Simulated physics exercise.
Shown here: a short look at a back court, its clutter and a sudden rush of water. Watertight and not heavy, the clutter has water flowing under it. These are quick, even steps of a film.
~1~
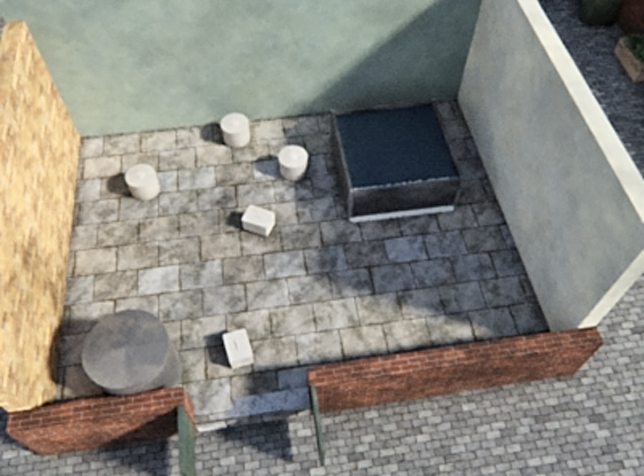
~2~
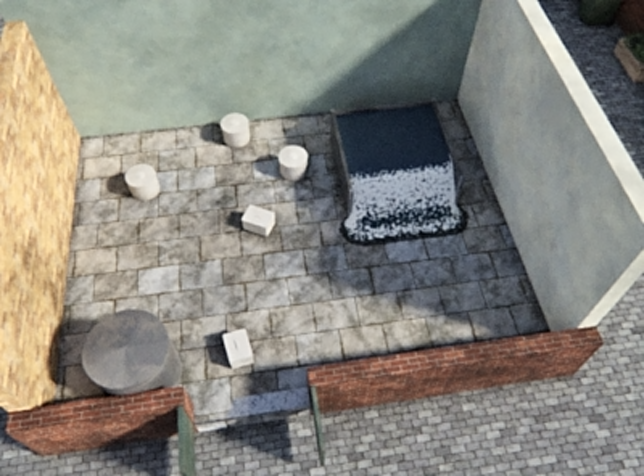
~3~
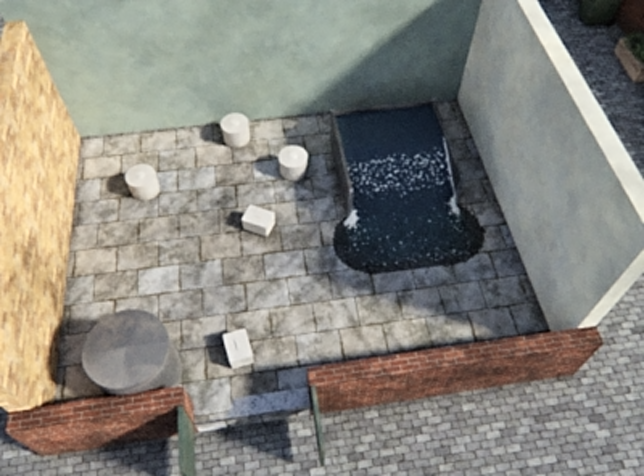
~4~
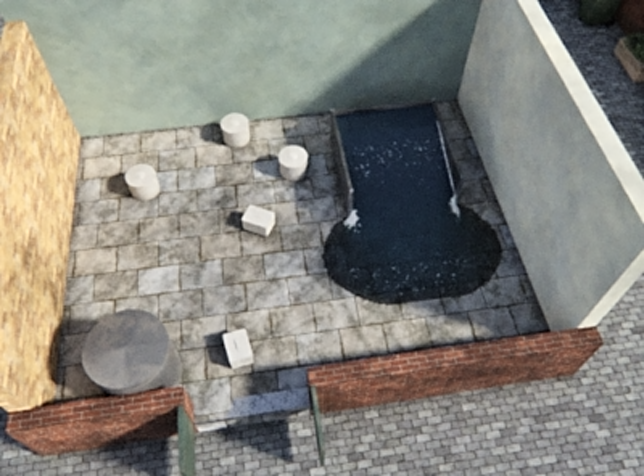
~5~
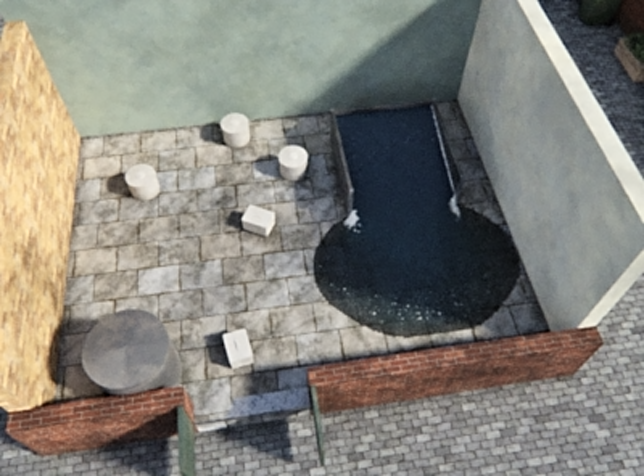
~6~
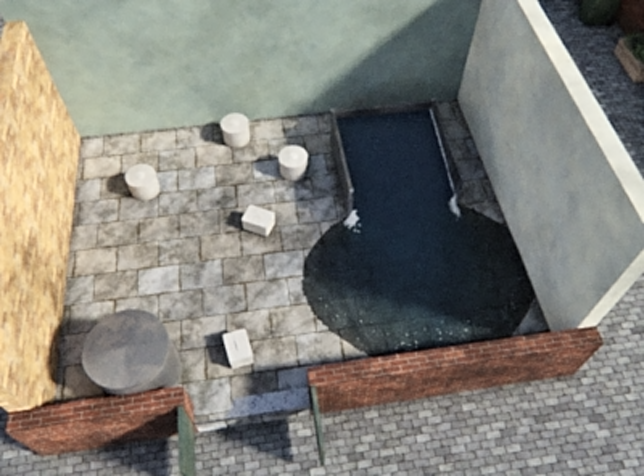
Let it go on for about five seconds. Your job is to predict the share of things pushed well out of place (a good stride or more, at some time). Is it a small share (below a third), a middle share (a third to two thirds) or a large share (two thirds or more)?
A small share, below a third.
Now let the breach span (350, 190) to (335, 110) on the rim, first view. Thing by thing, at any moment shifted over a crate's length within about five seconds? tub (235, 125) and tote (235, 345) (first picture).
Taking them in order, covered the distance and short of it.
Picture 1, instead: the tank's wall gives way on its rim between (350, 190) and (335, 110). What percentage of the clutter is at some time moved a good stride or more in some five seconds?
Near 80 in a hundred.
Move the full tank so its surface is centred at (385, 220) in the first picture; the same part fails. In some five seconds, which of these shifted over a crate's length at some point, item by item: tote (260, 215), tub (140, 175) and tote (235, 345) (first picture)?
The three, one by one: Short of that, short of that and past that mark.
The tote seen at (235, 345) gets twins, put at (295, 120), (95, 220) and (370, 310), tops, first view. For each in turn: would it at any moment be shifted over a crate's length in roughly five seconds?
Copy by copy, in order: Largely stays, largely stays, relocated.
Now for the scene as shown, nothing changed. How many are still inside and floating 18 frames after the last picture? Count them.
Tally at that point: 0.
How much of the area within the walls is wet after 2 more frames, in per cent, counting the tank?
I'd put it near 35 percent.
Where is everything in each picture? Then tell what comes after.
In the first frame, a tub at (140, 175), on the bottom; a tote at (237, 345) rests on the ground; 0 of 5 have shifted.
In the second frame, a tub at (140, 175), on the bottom; a tote at (237, 345), on the bottom; 0 of 5 have shifted.
In the third frame, a tub at (140, 175) rests on the ground; a tote at (237, 345) rests on the ground; 0 of 5 have shifted.
In the fourth frame, a tub at (140, 175) rests on the ground; a tote at (237, 345) rests on the ground; 0 of 5 have shifted.
In the fifth frame, a tub at (140, 175), on the bottom; a tote at (237, 345) rests on the ground; 0 of 5 have shifted.
In the sixth frame, a tub at (140, 175), on the bottom; a tote at (237, 345) rests on the ground; 0 of 5 have shifted.
A moment on, 0 of 5 are well off their spots; 0 afloat.
Next, 0 of 5 are well off their spots; 0 afloat.
Later, 1 of 5 are well off their spots; 0 afloat.
In the end, 1 of 5 are well off their spots, and 1 have been at some point; 0 afloat.
